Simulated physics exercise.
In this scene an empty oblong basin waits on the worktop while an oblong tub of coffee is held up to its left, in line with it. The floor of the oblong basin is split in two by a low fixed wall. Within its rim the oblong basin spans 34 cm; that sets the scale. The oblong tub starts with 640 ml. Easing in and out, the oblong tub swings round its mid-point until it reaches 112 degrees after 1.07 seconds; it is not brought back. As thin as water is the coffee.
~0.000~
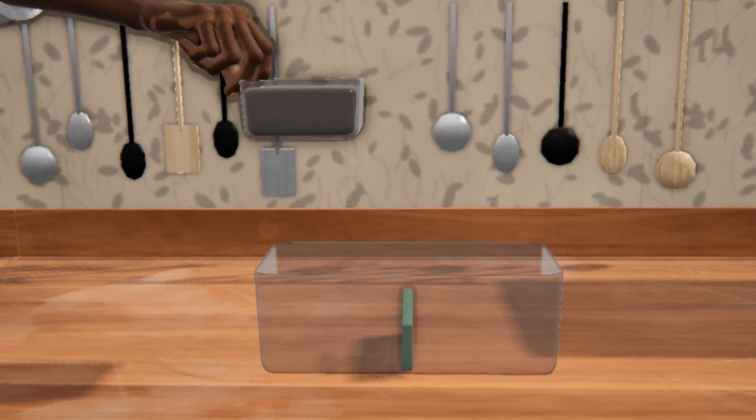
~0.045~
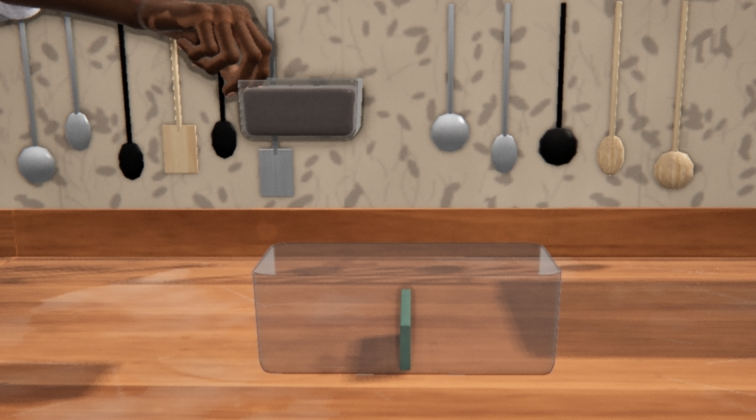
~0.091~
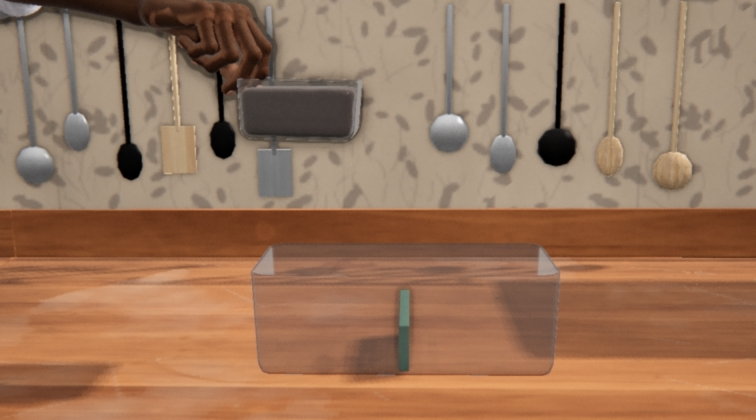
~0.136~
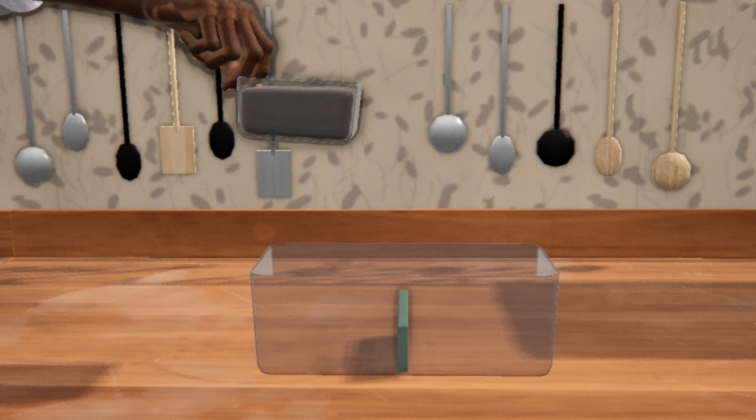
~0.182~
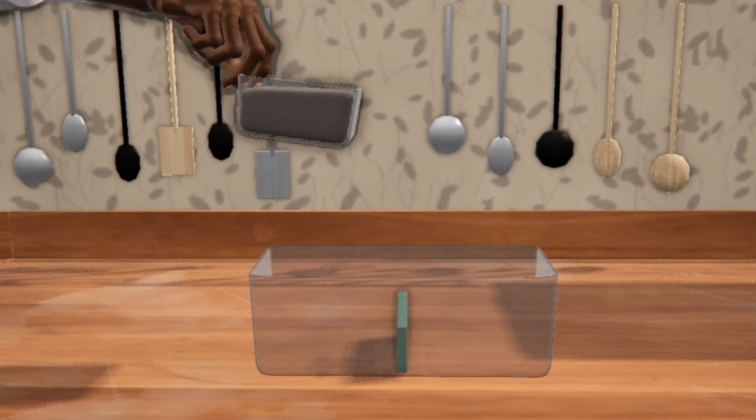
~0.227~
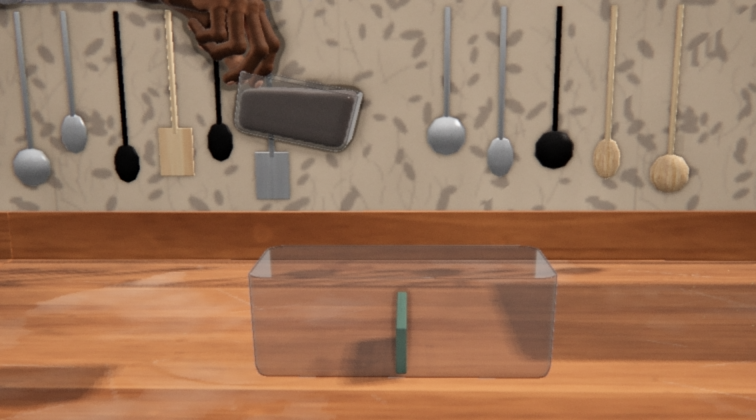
The footage shows a hand holding a small dark oblong tub above and to the left of an empty clear basin on a wooden worktop, at first nearly still, then gradually tilting the tub slightly down to the right.
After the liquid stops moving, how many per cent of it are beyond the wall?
About 71 per cent.
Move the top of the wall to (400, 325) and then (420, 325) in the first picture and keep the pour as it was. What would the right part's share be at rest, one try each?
In turn about 70 and 60 per cent.
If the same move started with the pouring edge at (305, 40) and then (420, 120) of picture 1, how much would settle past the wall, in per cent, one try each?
Roughly 15 per cent the first time and 95 per cent the second.
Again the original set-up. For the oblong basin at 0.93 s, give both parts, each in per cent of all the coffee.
Around 14 percent on the left and 72 on the right.
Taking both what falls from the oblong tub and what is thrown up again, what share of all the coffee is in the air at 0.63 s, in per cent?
Close to 46 per cent, I'd say.
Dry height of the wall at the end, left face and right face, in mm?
It's around 48 mm on the left side and around 34 mm on the right side.
Then, 0.63 s in, the tilt is 71° and 36 per cent is still to pour, 2 is left of the wall and 16 right of it.
Then, 0.93 s in, the tilt is 107° and 4 per cent is still to pour, 15 is left of the wall and 71 right of it.
Then, 1.23 s in, the tilt is 112° and 0 per cent is still to pour, 26 is left of the wall and 71 right of it.
Then, 1.57 s in, the tilt is 112° and 0 per cent is still to pour, 26 is left of the wall and 71 right of it.
Finally, 26 per cent lies left of the wall, 71 right of it and 3 outside.
